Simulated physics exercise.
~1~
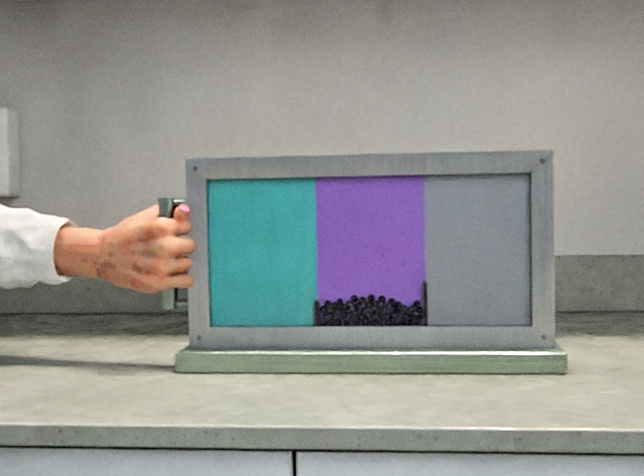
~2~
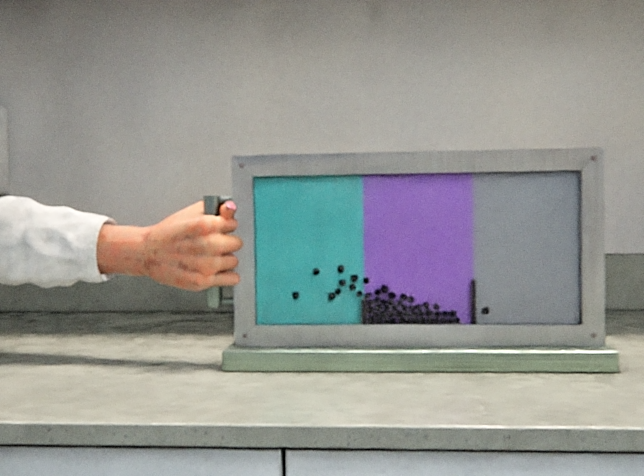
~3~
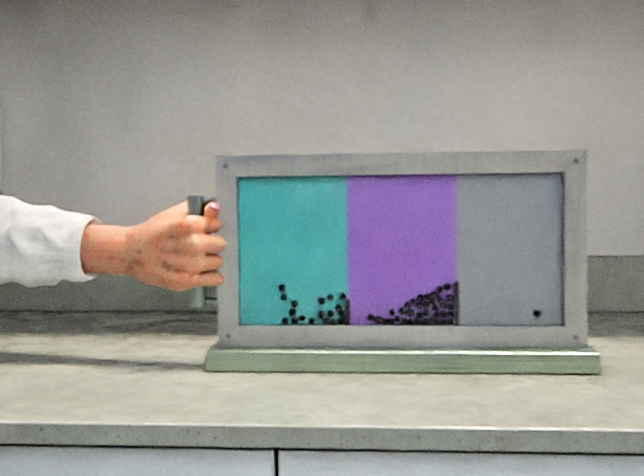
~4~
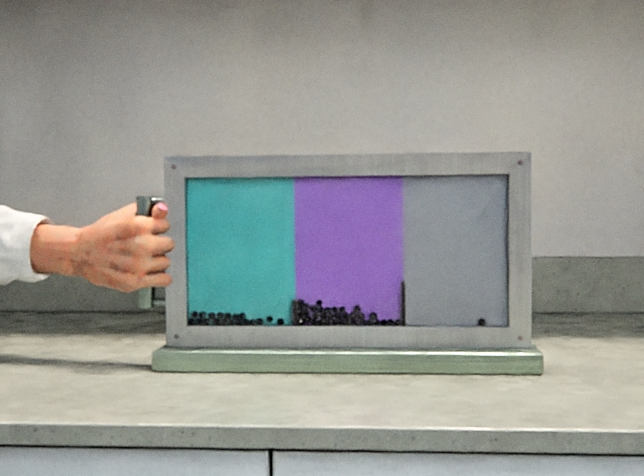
In this clip, a hand slides a clear-fronted case of black beads right and then back left along a counter, scattering some from the purple strip into the turquoise one and one into the grey, ending with most beads still in the purple strip.
